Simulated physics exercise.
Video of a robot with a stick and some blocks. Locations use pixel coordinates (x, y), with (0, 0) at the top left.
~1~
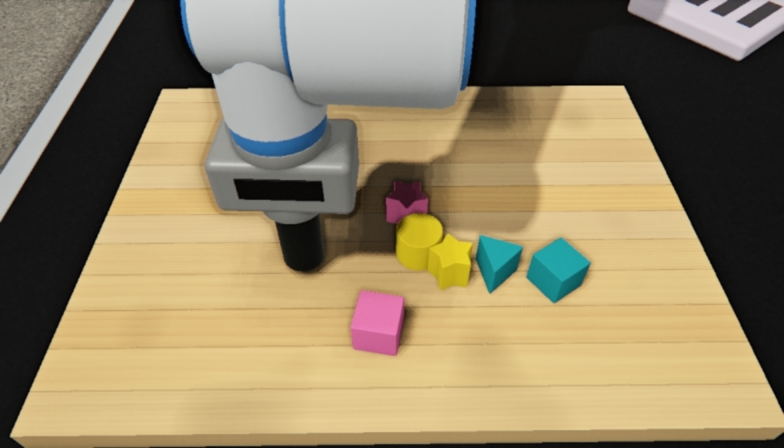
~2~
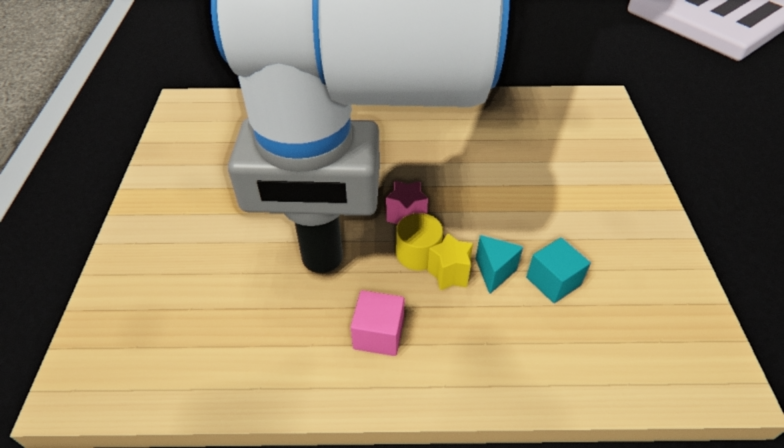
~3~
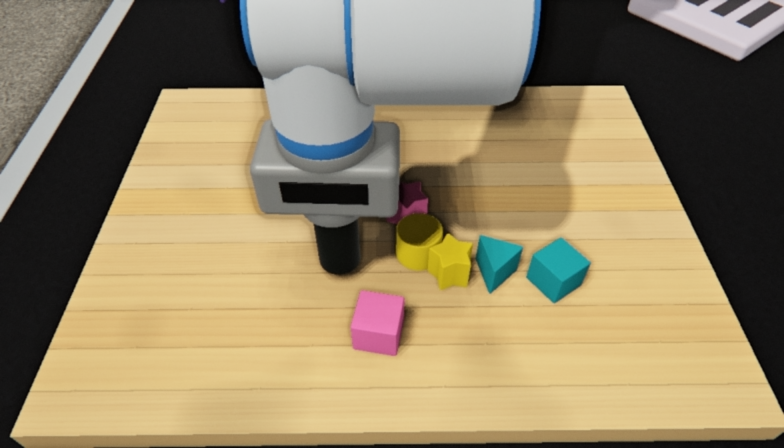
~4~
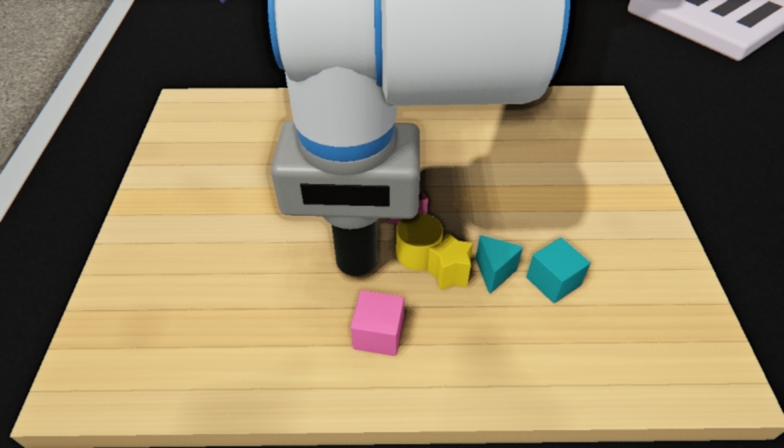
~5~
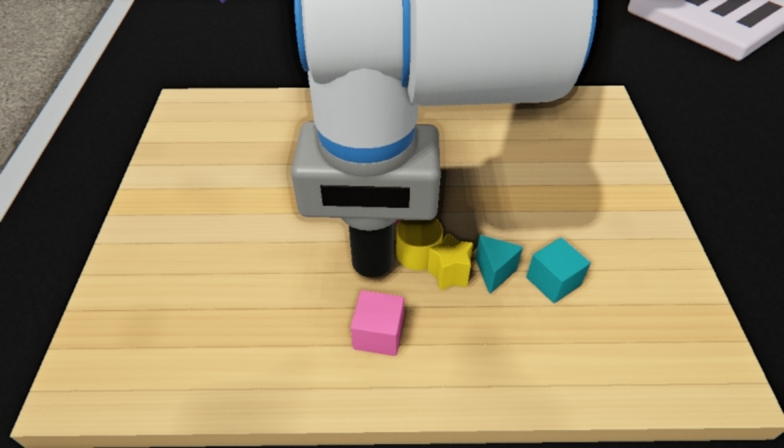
On a wooden board, a robot arm with a black stick slides steadily right toward a yellow cylinder while the colourful blocks stay still.
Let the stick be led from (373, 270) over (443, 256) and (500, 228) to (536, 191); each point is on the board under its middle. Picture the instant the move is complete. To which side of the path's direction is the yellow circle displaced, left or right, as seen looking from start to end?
It moves over to the left.
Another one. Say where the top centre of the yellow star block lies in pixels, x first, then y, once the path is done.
I'd place it at (490, 249), taking the centre of its top.
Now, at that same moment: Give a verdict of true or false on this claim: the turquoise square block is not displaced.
The statement is incorrect.
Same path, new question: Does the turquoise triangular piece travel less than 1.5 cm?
I'd say no.
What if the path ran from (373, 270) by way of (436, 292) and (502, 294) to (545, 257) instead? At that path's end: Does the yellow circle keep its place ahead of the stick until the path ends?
I expect not.
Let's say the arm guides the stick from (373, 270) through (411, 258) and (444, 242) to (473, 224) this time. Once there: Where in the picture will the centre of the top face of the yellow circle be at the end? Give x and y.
I'd say the yellow circle ends with its top centre at (513, 188).
What follows on the original path. One third of the way, stick at (445, 248); yellow circle at (470, 207); yellow star block at (476, 253), turned 70° clockwise; turquoise triangular piece at (508, 251), turned 20° clockwise.
Two thirds of the way, stick at (503, 218); yellow circle at (502, 174); yellow star block at (490, 249), turned 100° clockwise; turquoise triangular piece at (527, 256), turned 20° clockwise; turquoise square block at (577, 264), turned 20° anticlockwise.
At the end, stick at (538, 182); yellow circle at (508, 150); yellow star block at (490, 249), turned 100° clockwise; turquoise triangular piece at (527, 256), turned 20° clockwise; turquoise square block at (577, 264), turned 20° anticlockwise.
